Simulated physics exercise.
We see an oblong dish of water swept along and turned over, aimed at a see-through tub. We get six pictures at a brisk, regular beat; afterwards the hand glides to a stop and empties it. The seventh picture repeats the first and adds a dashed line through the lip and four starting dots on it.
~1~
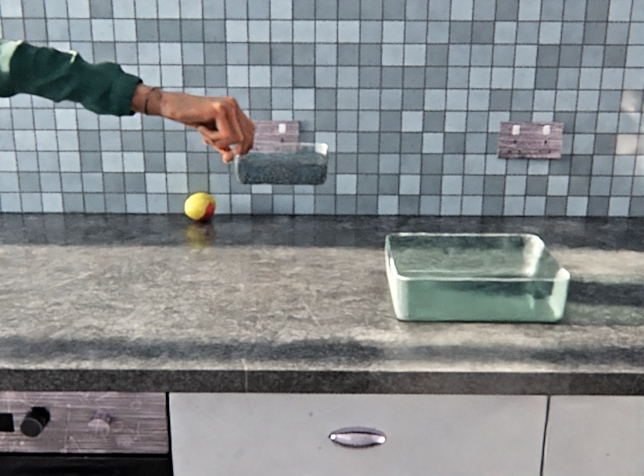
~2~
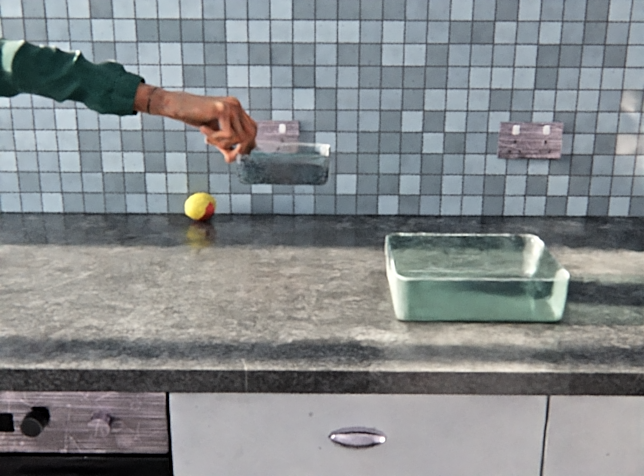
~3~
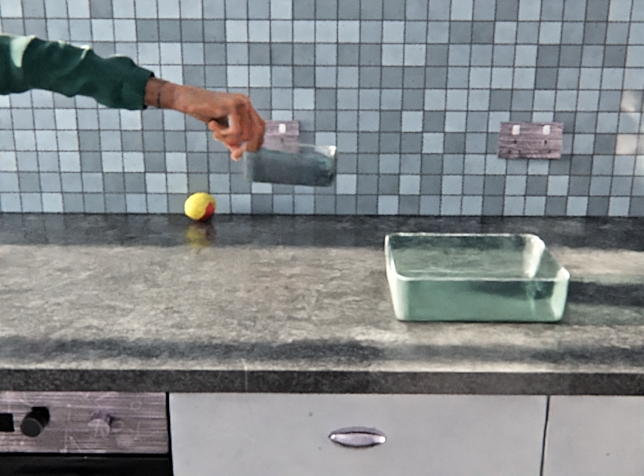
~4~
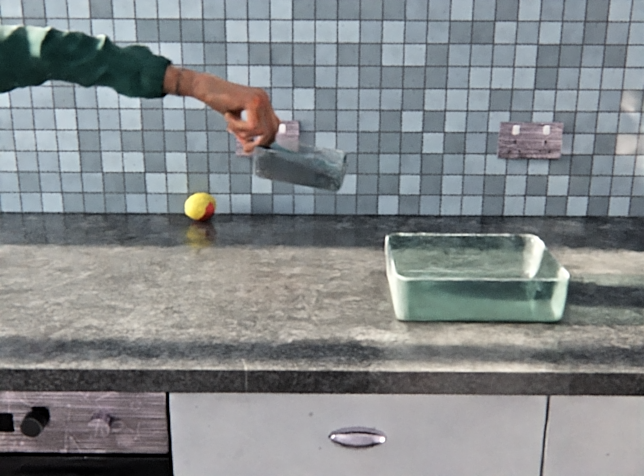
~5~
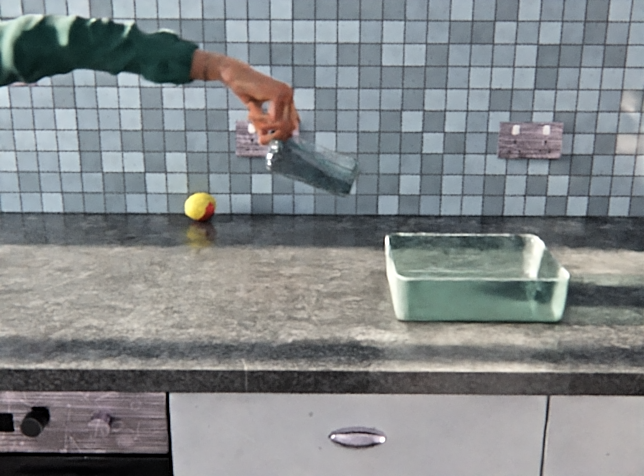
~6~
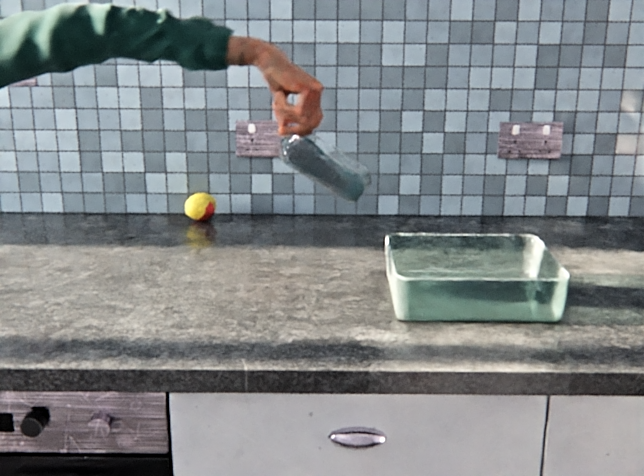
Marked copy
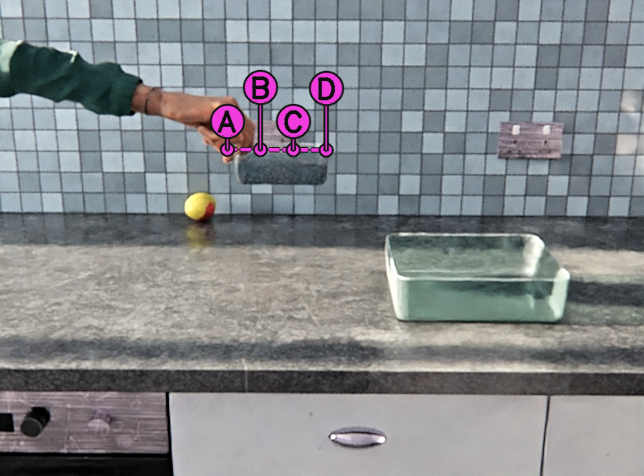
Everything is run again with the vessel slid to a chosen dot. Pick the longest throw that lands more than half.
The answer is spot B.
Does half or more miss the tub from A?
Yes, that goes wrong.
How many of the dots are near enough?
Three of them.
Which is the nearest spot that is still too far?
The answer is A.
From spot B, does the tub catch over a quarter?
Yes, it does.
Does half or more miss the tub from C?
No, that is safe.
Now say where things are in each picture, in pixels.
In the first picture, upright, lip at (326, 150); tub from (396, 318) to (563, 319); nothing has left yet.
In the second picture, upright, lip at (328, 150); nothing has left yet.
In the third picture, tipped about 4°, lip at (335, 152); nothing has left yet.
In the fourth picture, tipped about 10°, lip at (346, 158); water is over the rim, down to (264, 142).
In the fifth picture, tipped about 20°, lip at (358, 166); water is over the rim, down to (271, 137).
In the sixth picture, tipped about 32°, lip at (369, 175); nothing has left yet.
In magenta, A at (227, 149); B at (260, 149); C at (293, 149); D at (326, 150).
With A, about 13 % lands in the tub, 81 % falls short and 6 % goes beside or beyond.
With B, about 66 % lands in the tub, 24 % falls short and 10 % goes beside or beyond.
With C, about 75 % lands in the tub, 11 % falls short and 14 % goes beside or beyond.
With D, about 78 % lands in the tub, 6 % falls short and 16 % goes beside or beyond.
